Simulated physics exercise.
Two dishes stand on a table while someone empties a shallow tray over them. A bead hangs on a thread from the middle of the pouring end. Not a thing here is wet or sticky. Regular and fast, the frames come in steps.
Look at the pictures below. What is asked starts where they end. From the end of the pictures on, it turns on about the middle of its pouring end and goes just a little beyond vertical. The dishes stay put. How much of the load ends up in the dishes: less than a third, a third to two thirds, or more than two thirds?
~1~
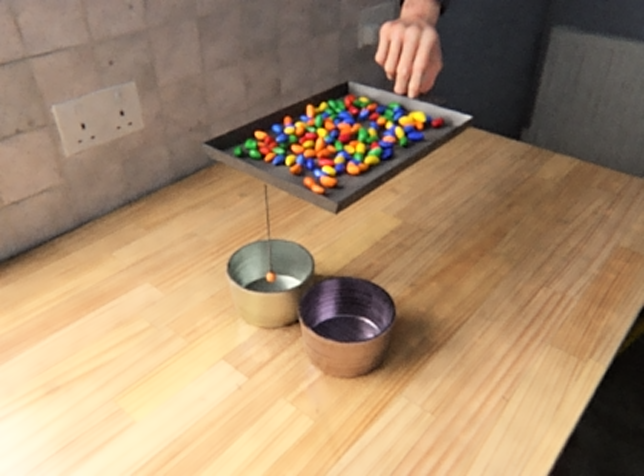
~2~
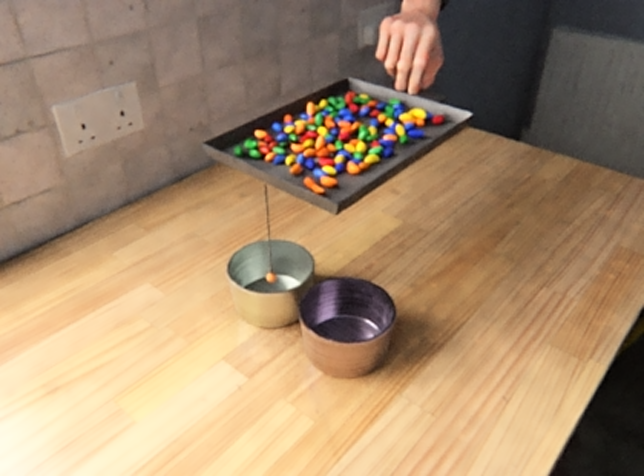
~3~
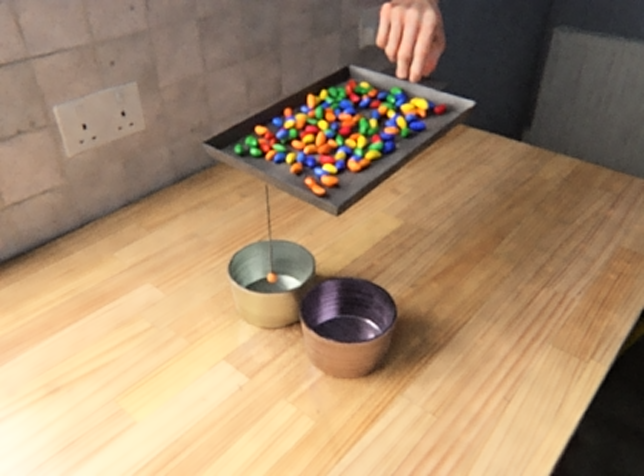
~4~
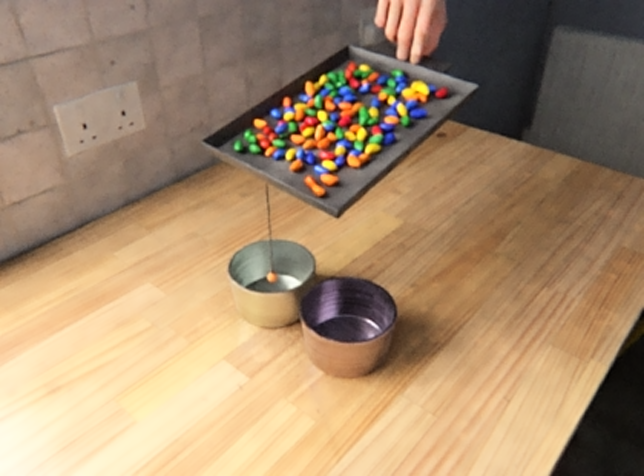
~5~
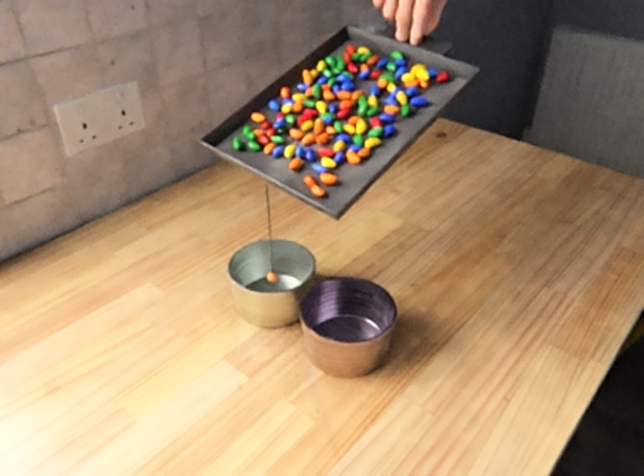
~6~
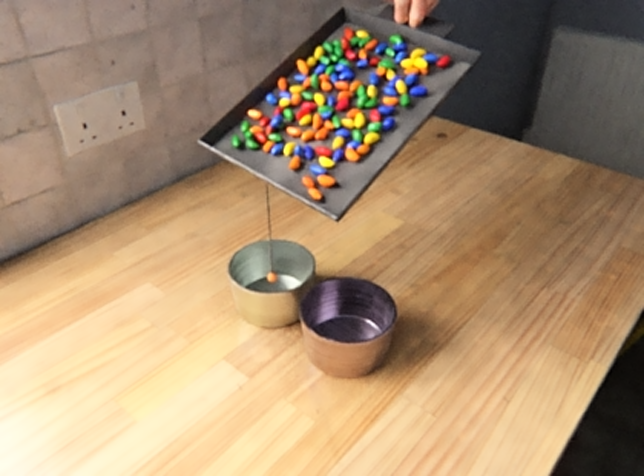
Less than a third.
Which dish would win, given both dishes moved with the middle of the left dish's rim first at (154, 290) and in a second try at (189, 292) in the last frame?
At the first place the right one, at the second right.
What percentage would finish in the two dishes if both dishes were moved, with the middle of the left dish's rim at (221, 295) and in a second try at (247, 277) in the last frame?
That makes 80 per cent, followed by 40 per cent.
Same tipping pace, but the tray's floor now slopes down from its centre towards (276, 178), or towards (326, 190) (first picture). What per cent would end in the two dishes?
Lab note: Try 1 = 0 %, try 2 = 40 %.
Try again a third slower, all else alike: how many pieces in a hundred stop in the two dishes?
Estimate: Around 10%.
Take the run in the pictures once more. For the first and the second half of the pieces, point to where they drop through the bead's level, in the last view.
First part (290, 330), rest (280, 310).
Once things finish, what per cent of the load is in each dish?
Left dish around 0, right dish around 10, both in a hundred.
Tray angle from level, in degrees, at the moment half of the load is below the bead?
Roughly 95 degrees from level.
Shortly afterwards, tray tipped steeply; all but a few on the tray; a little in the air.
Next, tray tipped past a quarter turn; a little on the tray; only a few in the right dish; near two thirds outside both; near a quarter in the air.
Some moments later, tray tipped past a quarter turn; a little in the right dish; all but a few outside both.
In the end, tray tipped past a quarter turn; a little in the right dish; none at all in the left dish; all but a few outside both.
